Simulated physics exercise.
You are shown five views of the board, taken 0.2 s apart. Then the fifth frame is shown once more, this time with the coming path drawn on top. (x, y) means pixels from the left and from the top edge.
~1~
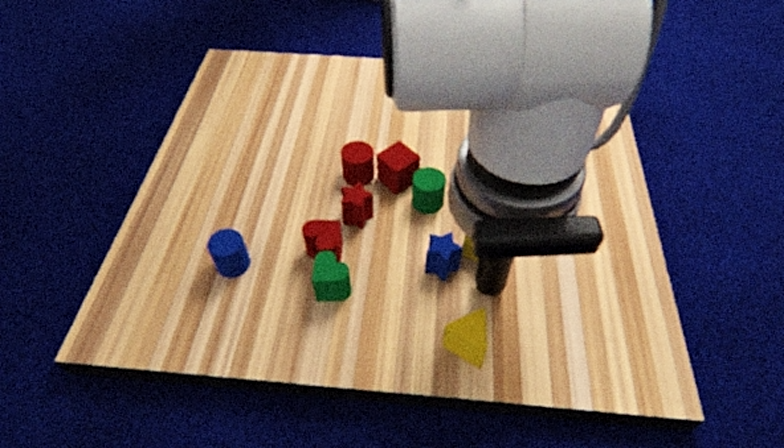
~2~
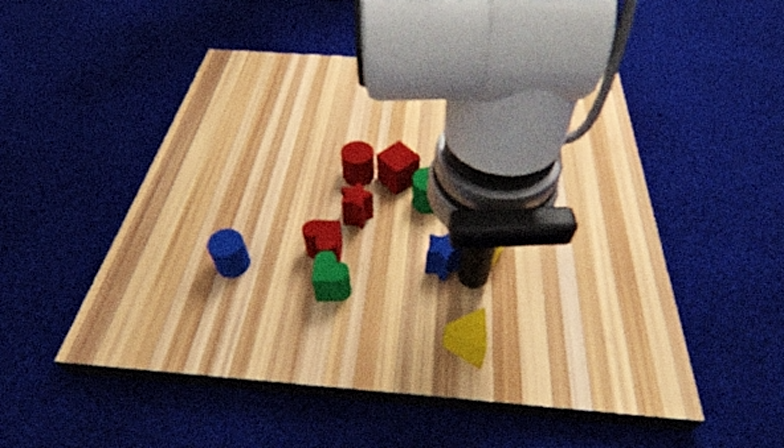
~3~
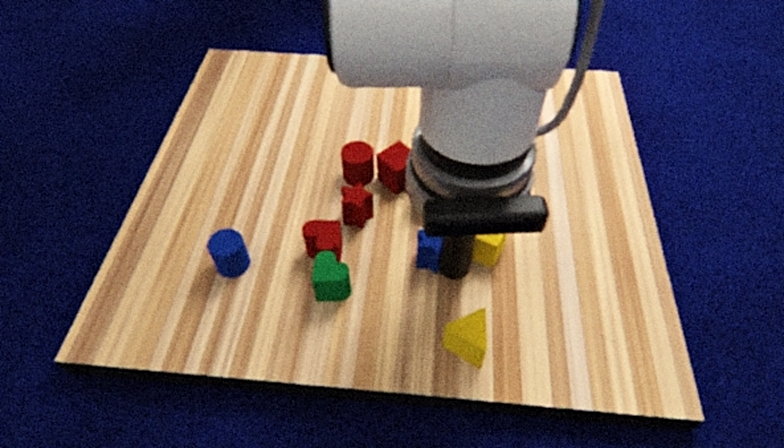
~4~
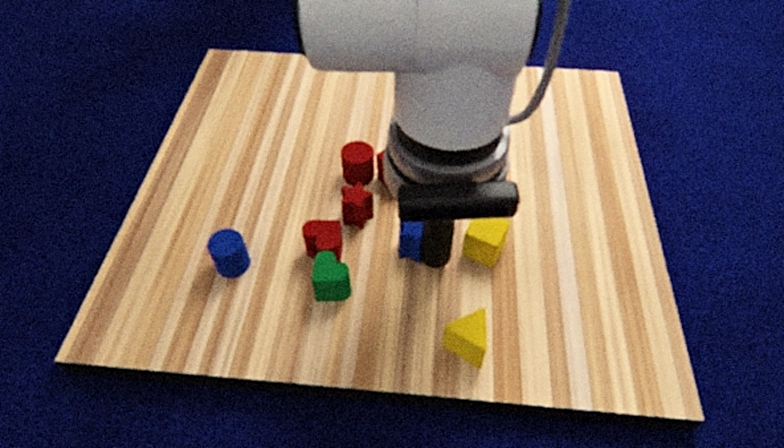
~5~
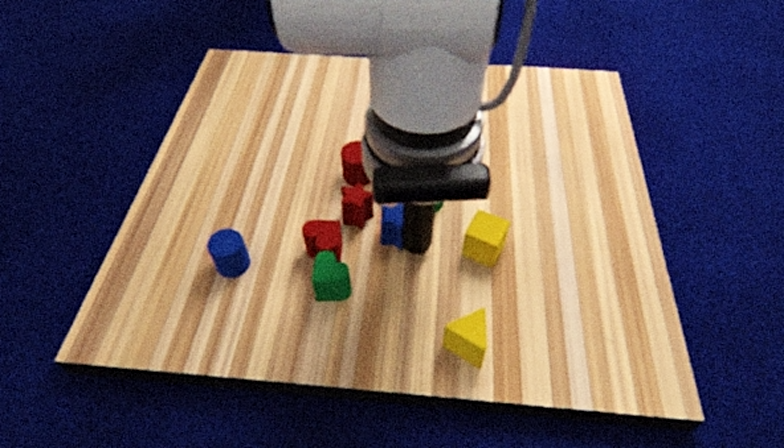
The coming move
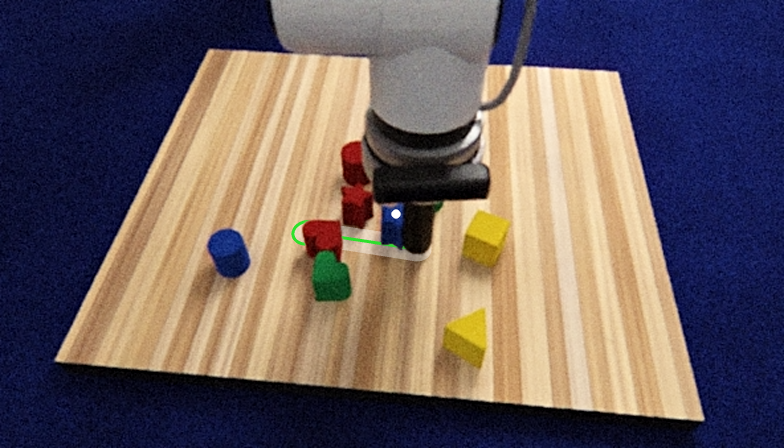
On a striped wooden board over blue cloth, a robot arm holds a dark stick beside a blue star among small red, green, blue and yellow blocks. The arm moves left, meets the star, then pushes it left and slightly away toward the red star, while the other blocks stay put.
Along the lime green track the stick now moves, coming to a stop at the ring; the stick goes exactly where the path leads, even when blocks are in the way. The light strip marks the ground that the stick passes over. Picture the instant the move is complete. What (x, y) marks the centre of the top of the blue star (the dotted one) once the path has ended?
My estimate: (355, 197).
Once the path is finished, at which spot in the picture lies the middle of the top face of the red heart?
Just about (300, 236).
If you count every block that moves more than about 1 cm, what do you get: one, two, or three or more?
I'd say three or more blocks get shifted by more than about 1 cm.
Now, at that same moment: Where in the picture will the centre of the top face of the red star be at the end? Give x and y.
The answer is (343, 179).
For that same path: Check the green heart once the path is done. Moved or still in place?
It sits in its place.
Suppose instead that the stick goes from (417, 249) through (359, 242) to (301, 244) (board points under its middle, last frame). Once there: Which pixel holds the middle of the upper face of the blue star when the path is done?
Put as a pixel place, it's (355, 199).
The drawn path runs straight from (417, 249) to (307, 233); the dot is on the blue star.
What follows on the original path. One third of the way, stick (379, 237); red star (349, 188), turned 15° anticlockwise; blue star (369, 201), turned 30° clockwise.
Two thirds of the way, stick (342, 231); red heart (314, 234), turned 25° anticlockwise; red star (343, 179), turned 20° anticlockwise; blue star (355, 197), turned 80° clockwise.
At the end, stick (306, 226); red heart (300, 236), turned 75° anticlockwise; green heart not moved; red star (343, 179), turned 20° anticlockwise; blue star (355, 197), turned 85° clockwise.
